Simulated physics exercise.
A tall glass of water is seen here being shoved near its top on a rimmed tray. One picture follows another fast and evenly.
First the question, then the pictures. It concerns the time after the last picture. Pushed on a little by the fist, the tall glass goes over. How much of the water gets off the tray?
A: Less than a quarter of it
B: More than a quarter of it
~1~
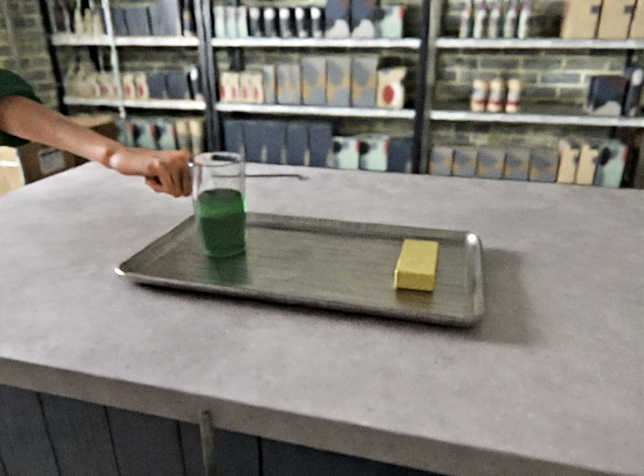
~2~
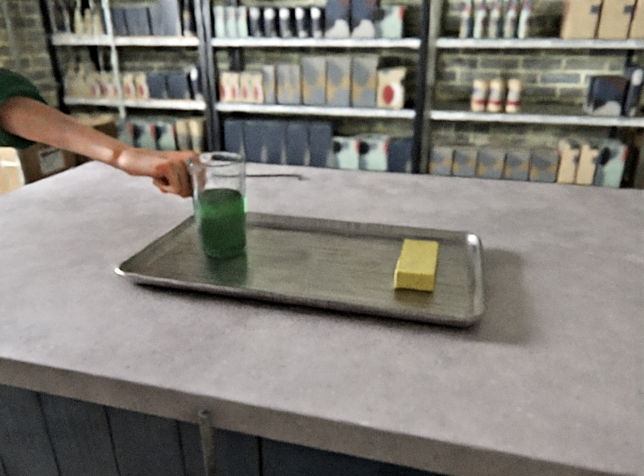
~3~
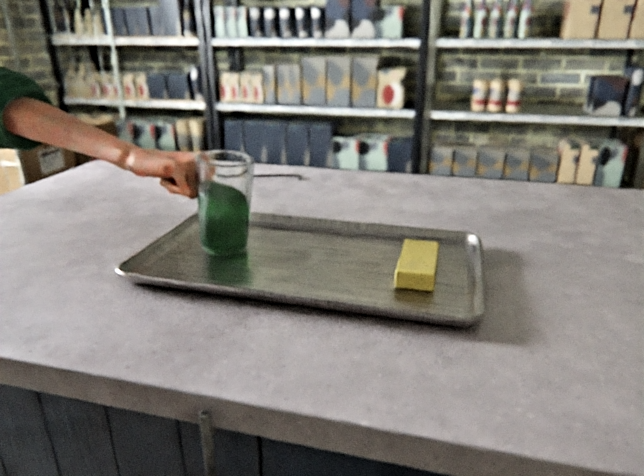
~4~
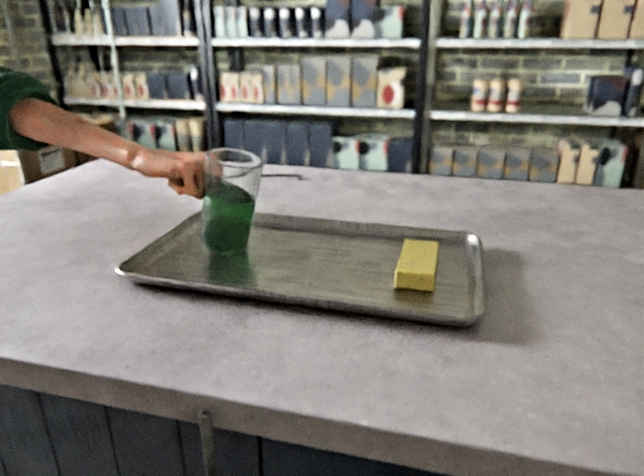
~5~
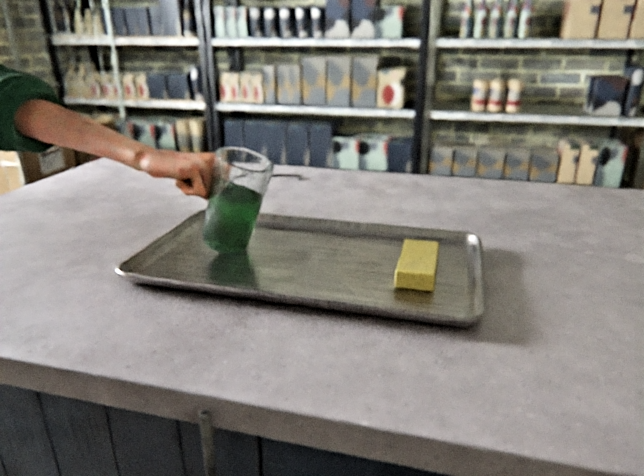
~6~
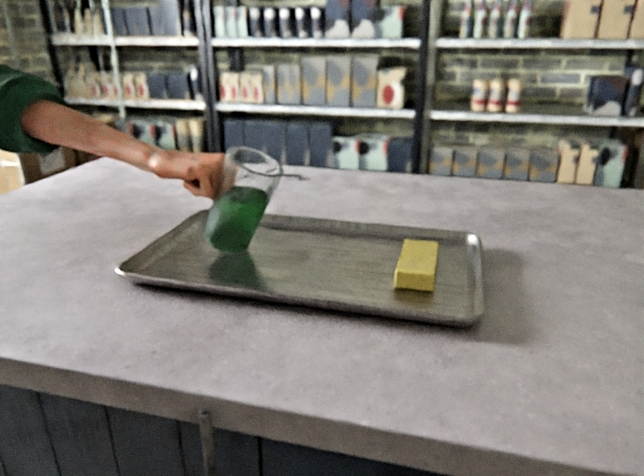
Option A: Less than a quarter of it.
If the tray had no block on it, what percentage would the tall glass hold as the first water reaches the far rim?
Around 55 percent.
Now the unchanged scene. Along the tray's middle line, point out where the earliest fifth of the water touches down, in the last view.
Roughly at (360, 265).
A moment on, the tall glass is falling and 100 per cent is in the glass, 0 on the tray and 0 above or beyond its rim.
Next, the tall glass lies on its side and 85 per cent is in the glass, 4 on the tray and 11 above or beyond its rim.
Then the tall glass lies on its side and 47 per cent is in the glass, 36 on the tray and 17 above or beyond its rim.
Later the tall glass lies on its side and 24 per cent is in the glass, 68 on the tray and 8 above or beyond its rim.
Finally, 92 per cent is held by tray and glass, 8 is off the tray.
